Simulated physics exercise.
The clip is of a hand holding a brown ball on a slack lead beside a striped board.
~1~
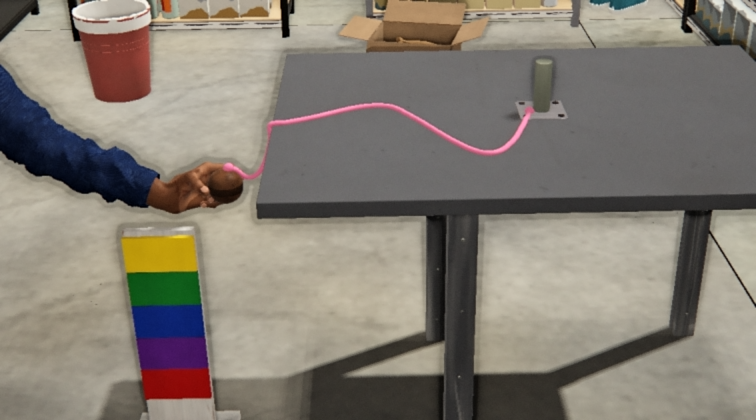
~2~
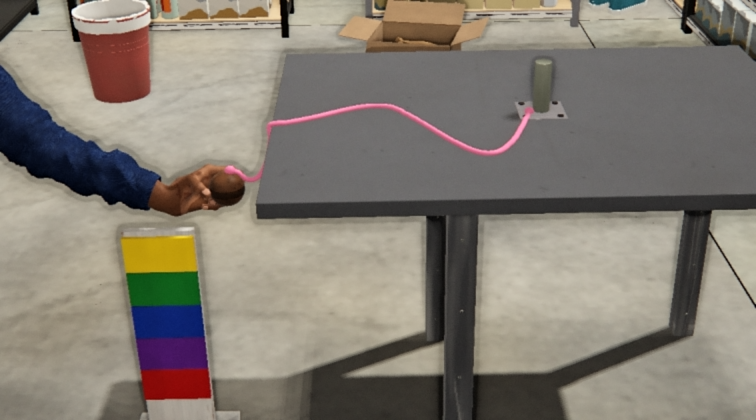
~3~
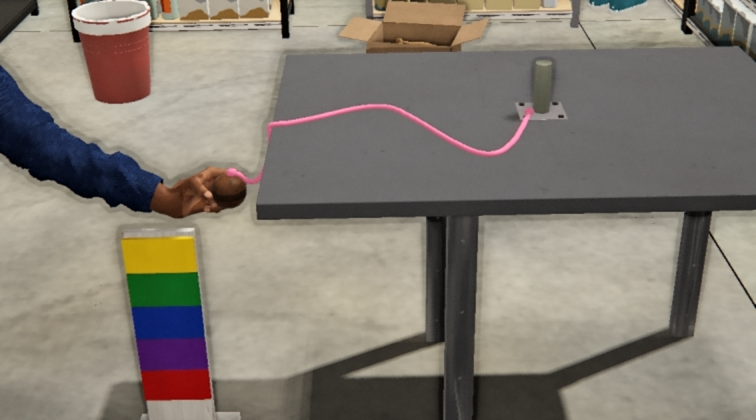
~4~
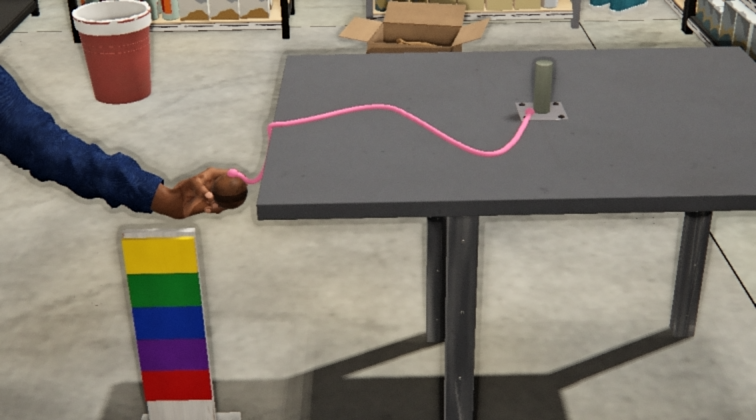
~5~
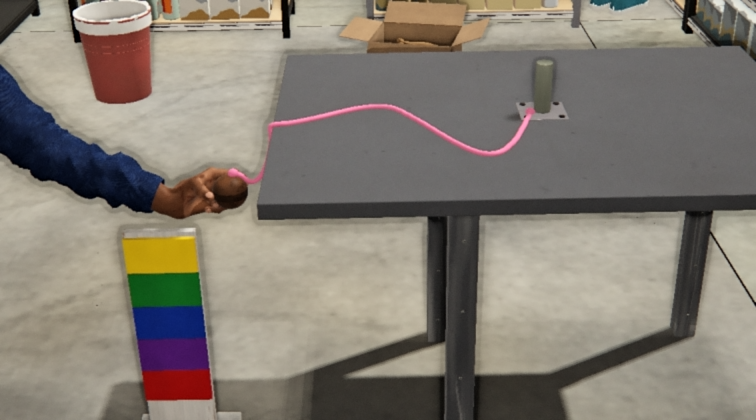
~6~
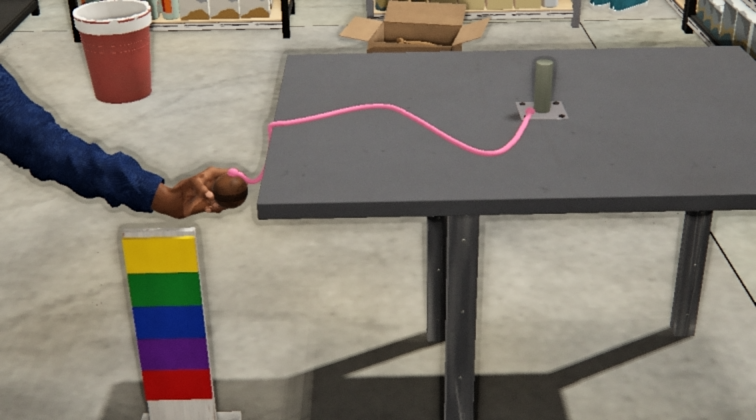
Warehouse-like room with a grey table, a hand holding a brown ball on a slack pink cord, barely moving above a striped board.
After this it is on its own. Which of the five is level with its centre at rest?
Its middle rests at the purple band.
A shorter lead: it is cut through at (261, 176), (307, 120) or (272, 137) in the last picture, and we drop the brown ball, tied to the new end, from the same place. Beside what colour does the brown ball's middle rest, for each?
In that order: Blue; yellow; green.
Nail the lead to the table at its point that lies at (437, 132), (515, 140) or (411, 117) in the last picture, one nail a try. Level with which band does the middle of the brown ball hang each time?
Try by try: Green; blue; yellow.
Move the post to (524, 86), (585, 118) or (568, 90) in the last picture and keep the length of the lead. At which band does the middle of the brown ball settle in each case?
One after the other, purple; blue; blue.
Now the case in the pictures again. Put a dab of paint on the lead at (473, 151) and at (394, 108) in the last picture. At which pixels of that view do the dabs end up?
About (396, 119), and the other about (272, 138).
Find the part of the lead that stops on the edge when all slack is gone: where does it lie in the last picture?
Near (398, 110).
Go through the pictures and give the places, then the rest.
Brown ball (226, 186); yellow (159, 256); green (164, 290); blue (168, 323); purple (172, 354); red (176, 385), in the first frame.
Brown ball (227, 189); lead through (522, 127) (478, 152) (419, 122) (356, 108) (278, 124), in the second frame.
Brown ball (229, 191), in the third frame.
Brown ball (230, 192); lead through (523, 128) (479, 153) (420, 123) (356, 109) (279, 126), in the fourth frame.
Brown ball (230, 191), in the fifth frame.
Brown ball (230, 191); lead through (523, 128) (479, 153) (420, 122) (357, 109) (279, 125), in the sixth frame.
Soon after, ball near (297, 348); level with purple.
After that, ball near (280, 337); level with purple.
In the end, ball near (288, 342); level with purple. The purple one.
